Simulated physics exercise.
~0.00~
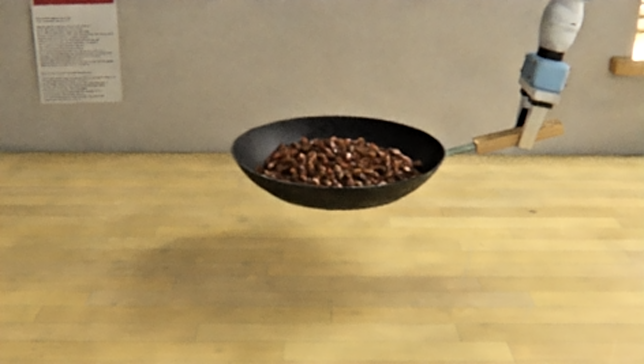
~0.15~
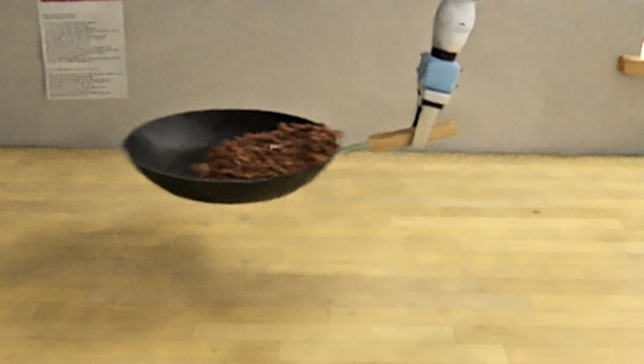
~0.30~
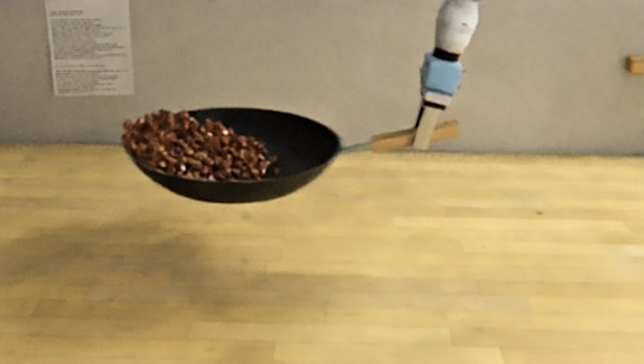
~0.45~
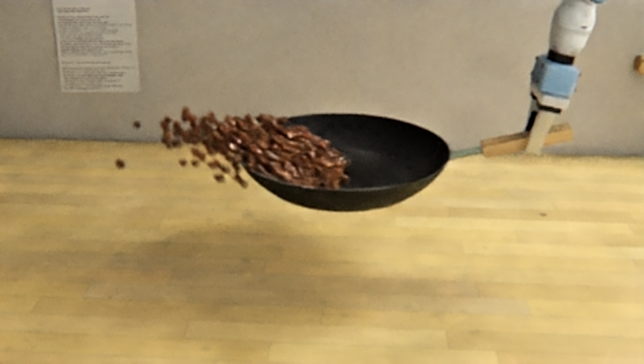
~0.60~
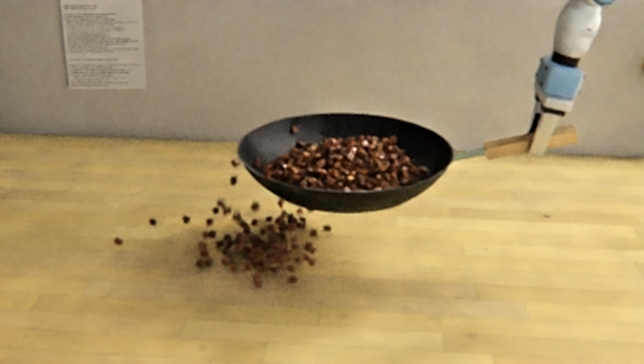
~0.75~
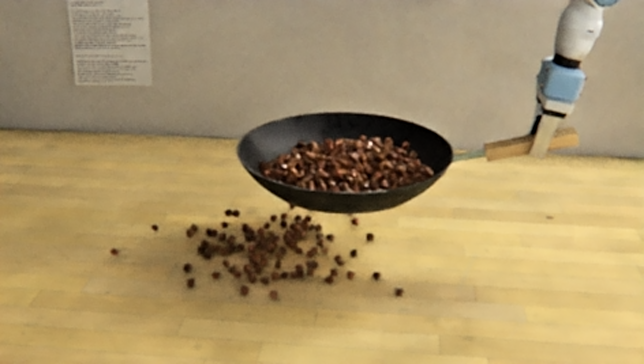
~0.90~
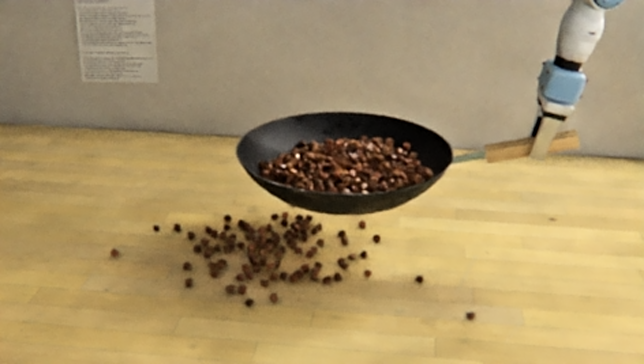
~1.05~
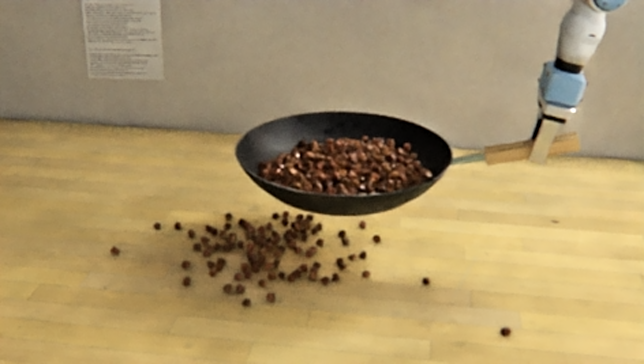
The video shows a robot arm holding a black frying pan of small brown pellets above a wooden table, moving it left and then back right. Some pellets spill over the left rim and scatter across the table, while most remain in the pan, which ends level and still.
